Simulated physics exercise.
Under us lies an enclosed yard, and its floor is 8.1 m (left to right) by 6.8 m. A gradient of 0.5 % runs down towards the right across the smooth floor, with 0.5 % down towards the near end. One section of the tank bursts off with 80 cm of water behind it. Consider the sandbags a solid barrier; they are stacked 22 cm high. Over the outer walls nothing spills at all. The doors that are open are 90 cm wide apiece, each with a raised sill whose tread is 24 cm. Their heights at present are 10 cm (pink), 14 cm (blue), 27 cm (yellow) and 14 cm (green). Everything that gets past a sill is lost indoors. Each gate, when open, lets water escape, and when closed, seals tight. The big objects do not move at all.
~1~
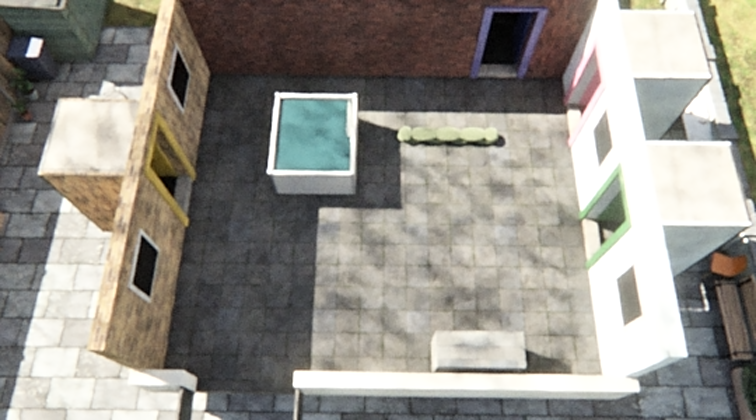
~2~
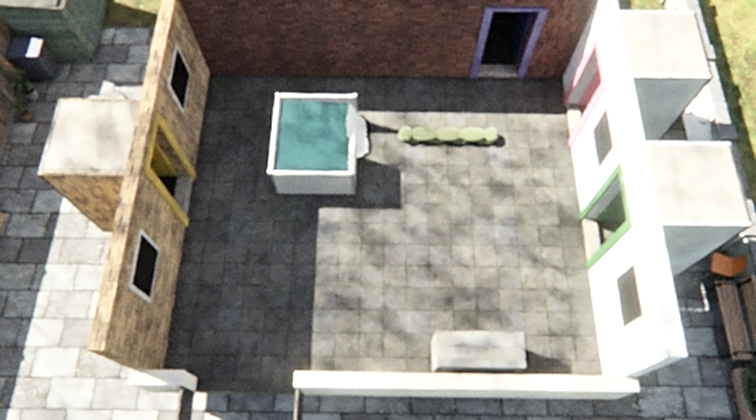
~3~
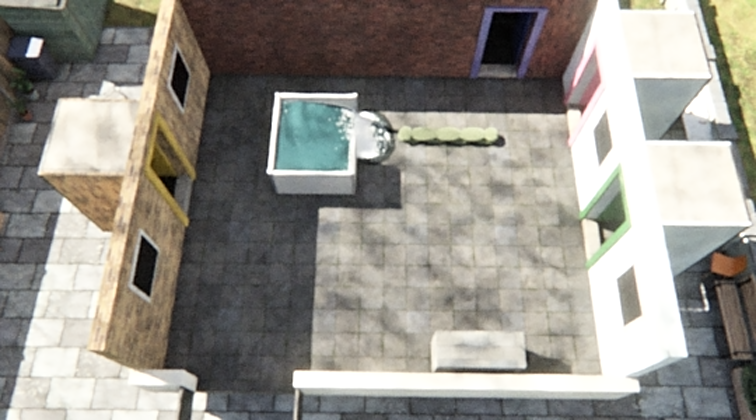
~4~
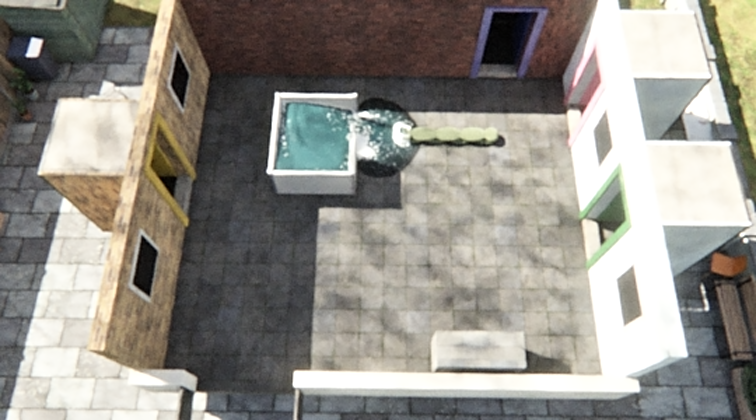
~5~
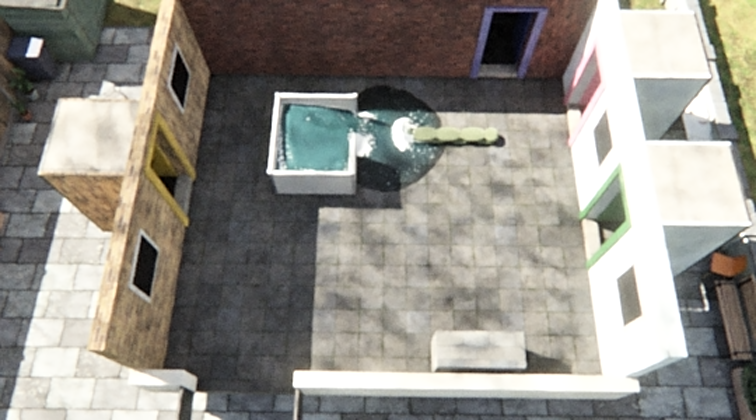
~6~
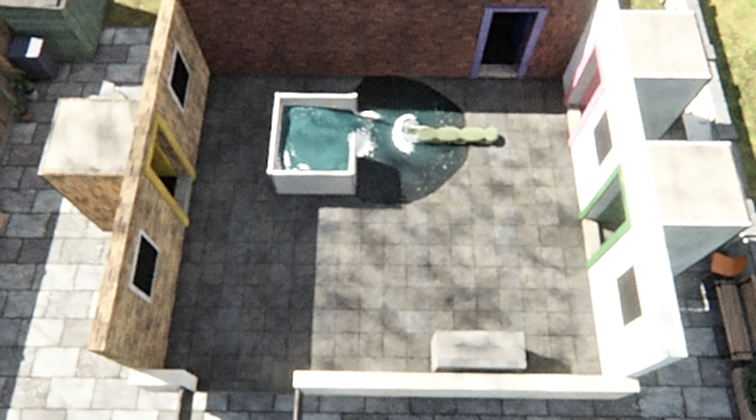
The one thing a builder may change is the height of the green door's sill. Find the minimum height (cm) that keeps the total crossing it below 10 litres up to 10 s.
The minimum is roughly 10 cm.
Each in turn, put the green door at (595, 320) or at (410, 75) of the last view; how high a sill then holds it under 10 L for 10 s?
Roughly 13.5 cm for the first and 14.5 cm for the second.
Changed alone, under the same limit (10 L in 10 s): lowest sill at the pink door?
The pink door needs around 21 cm.
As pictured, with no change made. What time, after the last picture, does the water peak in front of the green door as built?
The level tops out around 1.8 s.
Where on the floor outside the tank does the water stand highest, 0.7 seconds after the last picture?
Look close to (399, 134).
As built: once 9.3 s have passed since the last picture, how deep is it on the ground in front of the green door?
It works out to about 7.0 centimetres deep.
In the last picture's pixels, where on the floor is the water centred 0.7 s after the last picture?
Roughly (364, 146).
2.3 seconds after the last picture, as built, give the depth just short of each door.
Pink door 21 cm, blue door 10 cm, yellow door 0 cm, green door 13 cm.
Then, 0.7 s after the last picture water covers 25 % of the floor, deepest (44 cm) near (399, 134); it has not reached the green door.
Then, 2.3 s after the last picture water covers 40 % of the floor, deepest (28 cm) near (558, 95); 13 cm at the green door, 0 litres in over its 14 cm sill.
Then, 9.3 s after the last picture water covers 70 % of the floor, deepest (12 cm) near (576, 383); 7 cm at the green door, 1 litre in over its 14 cm sill.
At the green door as built, the water peaked near 16 cm, 1.7 s after the last picture.
Run again over the same 10 s with other heights there, 15 litres in over 9 cm, 3 litres over 12 cm. The limit of 10 litres is kept from about 10 cm up.
